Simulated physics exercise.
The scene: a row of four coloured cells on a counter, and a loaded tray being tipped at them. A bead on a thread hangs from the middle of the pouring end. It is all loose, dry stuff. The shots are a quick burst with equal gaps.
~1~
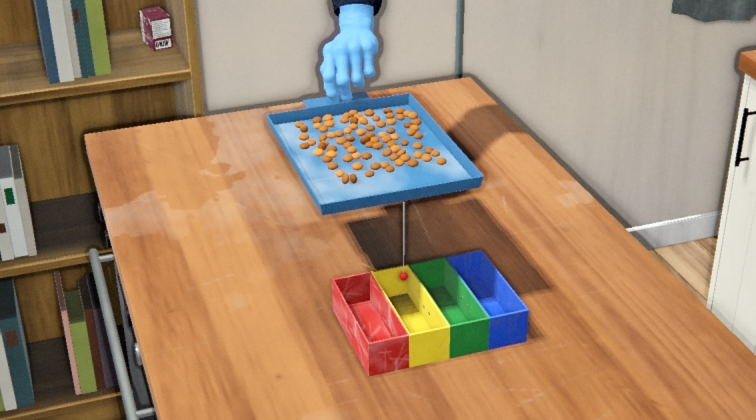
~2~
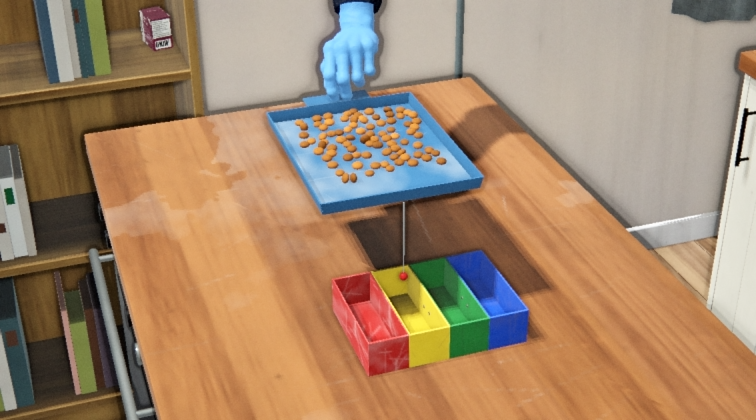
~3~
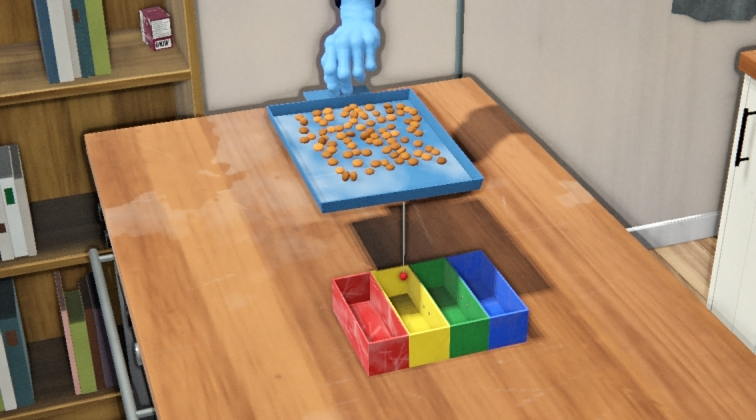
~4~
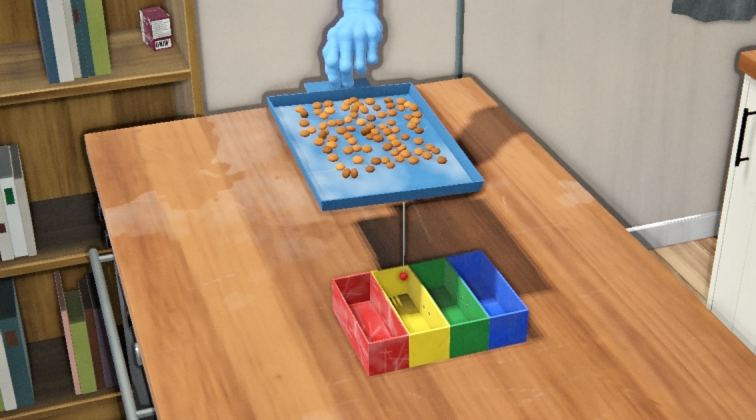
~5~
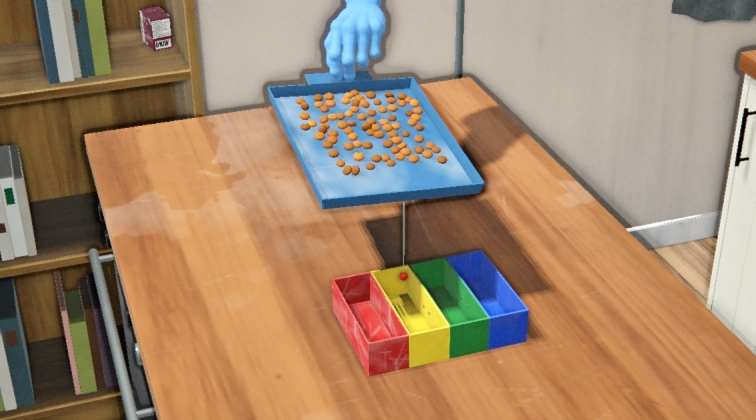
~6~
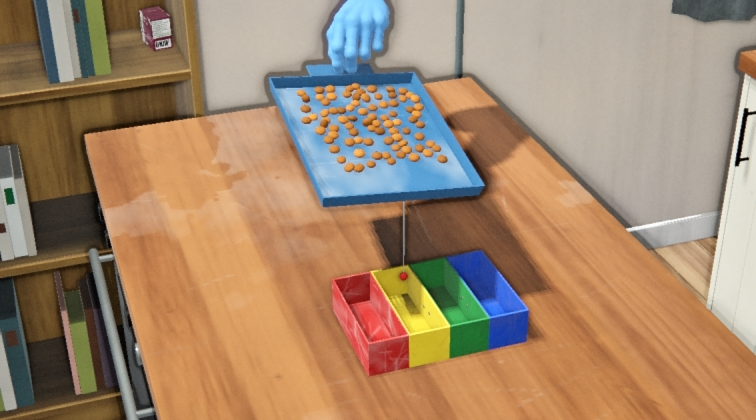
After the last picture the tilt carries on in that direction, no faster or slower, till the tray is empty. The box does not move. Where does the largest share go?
Most goes to the blue cell.
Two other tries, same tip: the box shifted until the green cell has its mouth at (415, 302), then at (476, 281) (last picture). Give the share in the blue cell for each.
The first gives 30 %, the second 10 %.
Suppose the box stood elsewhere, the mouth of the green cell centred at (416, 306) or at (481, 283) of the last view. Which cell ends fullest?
The first try: Blue. The second: Green.
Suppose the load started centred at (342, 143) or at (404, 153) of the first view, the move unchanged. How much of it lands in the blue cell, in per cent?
Near 80 % and 70 %.
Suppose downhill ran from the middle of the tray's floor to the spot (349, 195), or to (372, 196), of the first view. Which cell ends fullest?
First that red cell, then the red cell.
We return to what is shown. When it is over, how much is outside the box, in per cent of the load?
Near 0 %.
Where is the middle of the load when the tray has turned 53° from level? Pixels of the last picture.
Roughly at (444, 164).
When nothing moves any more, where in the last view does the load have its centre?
Close to (473, 300).
Just after the last frame, tray tipped steeply; every one on the tray.
A moment on, tray tipped right over; almost all on the tray; about a tenth in the blue cell.
Further on, tray tipped past a quarter turn; the larger part in the blue cell; roughly a quarter in the green cell; just a few falling or outside the box.
When it is over, tray tipped past a quarter turn; the larger part in the blue cell; roughly a quarter in the green cell; not one in the red cell; not one in the yellow cell; just a few outside the box.
